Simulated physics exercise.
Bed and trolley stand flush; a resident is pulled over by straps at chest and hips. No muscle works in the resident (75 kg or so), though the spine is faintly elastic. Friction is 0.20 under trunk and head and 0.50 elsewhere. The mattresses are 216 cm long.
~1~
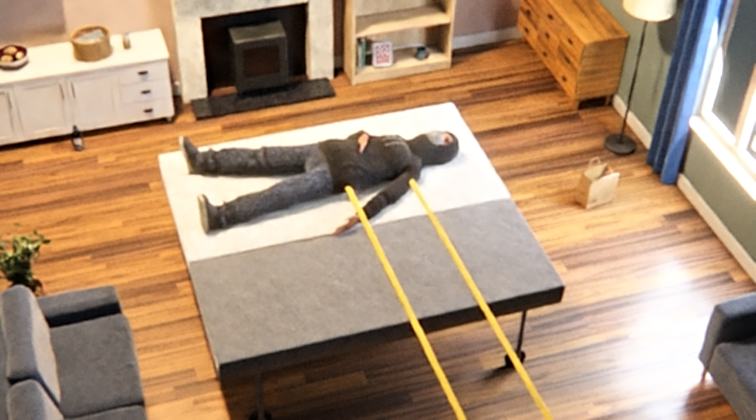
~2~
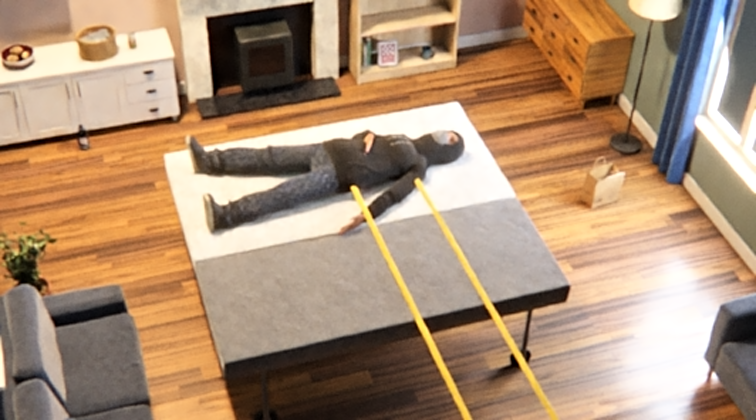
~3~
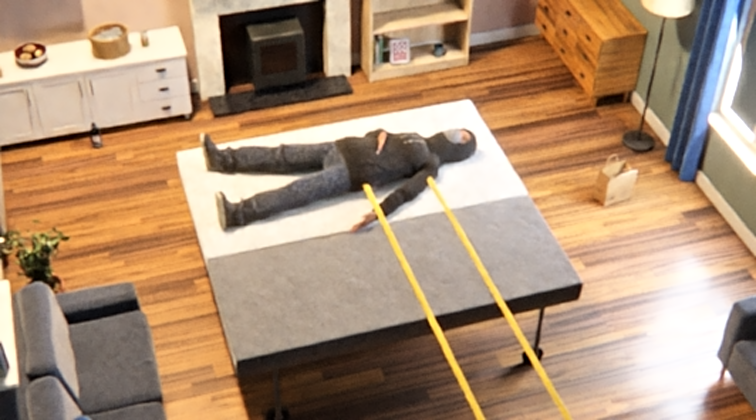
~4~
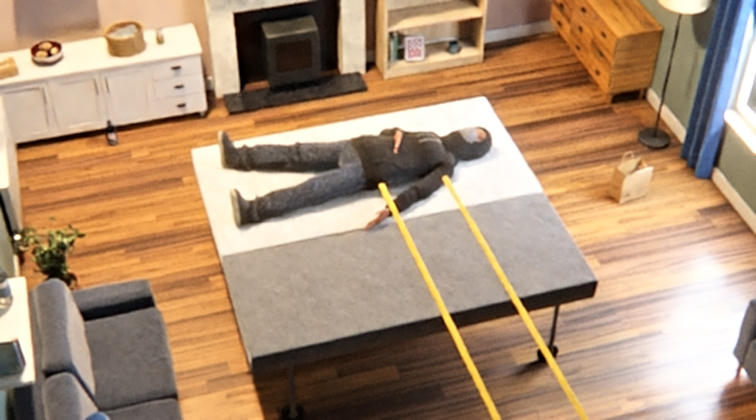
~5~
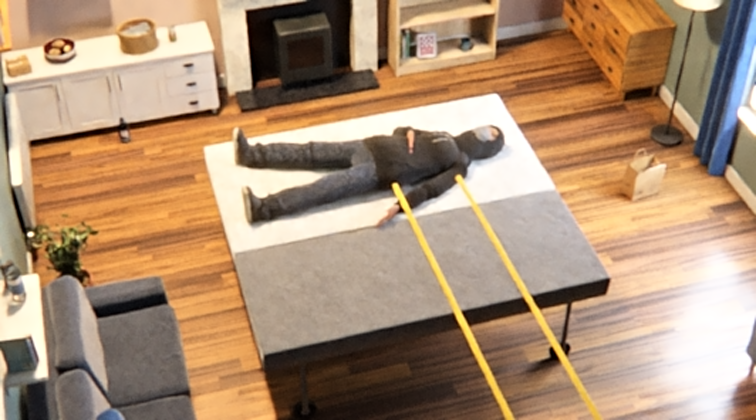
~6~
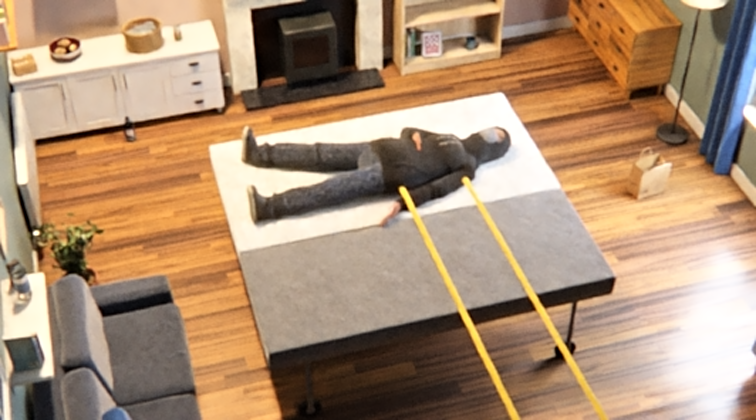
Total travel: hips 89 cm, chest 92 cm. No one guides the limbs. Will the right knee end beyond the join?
This time the right knee halts before the join.
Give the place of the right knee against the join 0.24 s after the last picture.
About 62 cm short of it.
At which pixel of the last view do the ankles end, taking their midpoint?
Around (310, 207).
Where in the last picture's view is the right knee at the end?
At about (372, 206).
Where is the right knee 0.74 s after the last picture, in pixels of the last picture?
At about (341, 175).
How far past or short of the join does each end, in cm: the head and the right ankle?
Head 40 past, right ankle 44 short.
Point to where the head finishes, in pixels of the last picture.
Around (546, 226).
Then, 0.24 s after the last picture the right knee is 61 cm short of the join, near (325, 160) in the last picture's view; the left hand 8 cm short of the join.
Then, 0.74 s after the last picture the right knee is 43 cm short of the join, near (341, 175) in the last picture's view.
Then, 1.24 s after the last picture the right knee is 23 cm short of the join, near (360, 193) in the last picture's view; the left hand 39 cm past the join.
When all is still, head crosses the join; left hand crosses the join; right hand crosses the join; right ankle stops short of the join; right knee stops short of the join.
